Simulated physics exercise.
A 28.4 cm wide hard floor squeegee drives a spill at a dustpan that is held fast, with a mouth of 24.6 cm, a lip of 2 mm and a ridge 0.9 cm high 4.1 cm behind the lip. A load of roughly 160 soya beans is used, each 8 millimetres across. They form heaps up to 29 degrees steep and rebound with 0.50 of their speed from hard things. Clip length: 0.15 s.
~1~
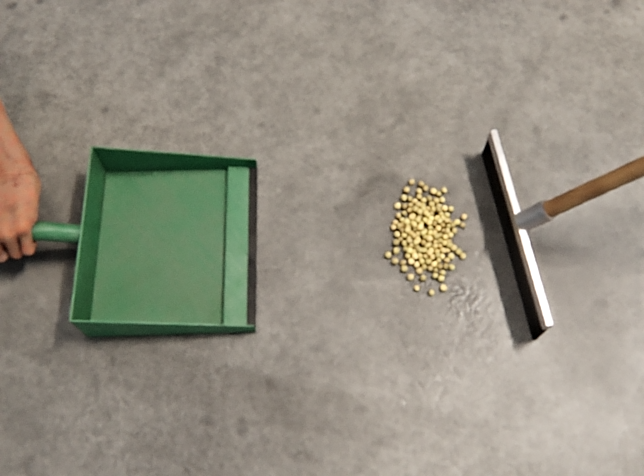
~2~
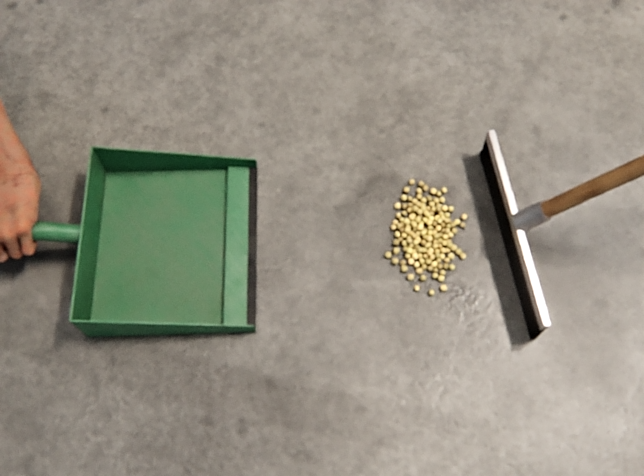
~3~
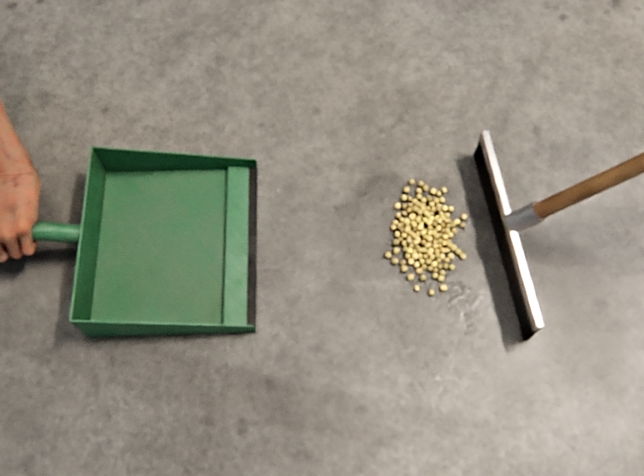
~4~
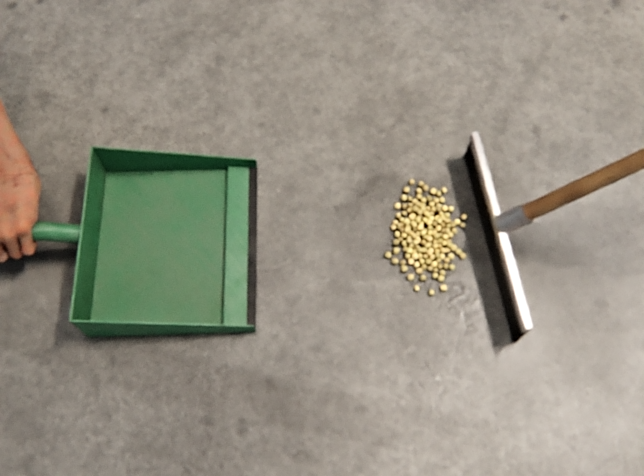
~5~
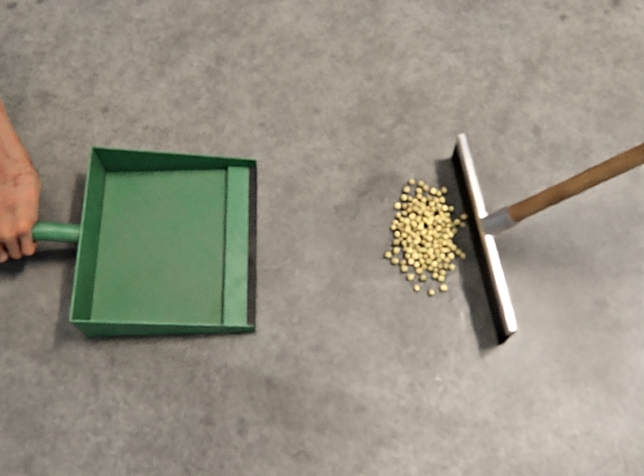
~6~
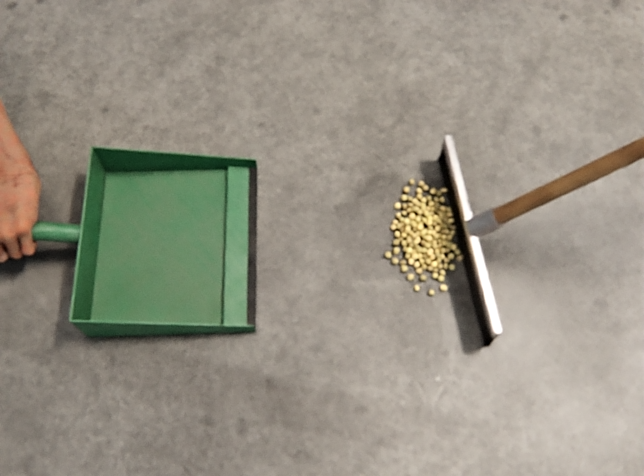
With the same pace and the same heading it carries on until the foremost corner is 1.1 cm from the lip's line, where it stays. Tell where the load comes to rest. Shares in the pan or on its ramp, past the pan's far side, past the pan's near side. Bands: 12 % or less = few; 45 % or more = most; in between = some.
Shares - pan: Some; far side: Few; near side: Few.
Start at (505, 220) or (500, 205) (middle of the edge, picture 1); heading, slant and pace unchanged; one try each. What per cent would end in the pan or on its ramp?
The two tries give about 30 % and about 20 %.
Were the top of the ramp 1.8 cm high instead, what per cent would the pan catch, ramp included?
It would be near 25 per cent.
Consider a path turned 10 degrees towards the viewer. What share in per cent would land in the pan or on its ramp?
35 per cent.
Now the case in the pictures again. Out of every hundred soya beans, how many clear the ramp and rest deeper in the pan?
Near 10 per cent, I'd say.
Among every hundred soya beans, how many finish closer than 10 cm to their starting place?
I'd guess some 0 per cent.
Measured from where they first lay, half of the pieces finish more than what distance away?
About 24 cm.
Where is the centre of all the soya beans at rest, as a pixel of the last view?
Roughly (256, 260).
Then, 0.21 s after the last picture, middle of the blade 16 cm from the lip; 0 % over the lip, far side 0 %, near side 0 %.
Then, 0.35 s after the last picture, middle of the blade 7 cm from the lip; 0 % over the lip, far side 0 %, near side 5 %.
Then, 0.62 s after the last picture, middle of the blade 3 cm from the lip; 40 % over the lip, far side 0 %, near side 5 %.
In the end, pan 35 %, far side 5 %, near side 5 %, in front of the lip or behind the blade 55 %.
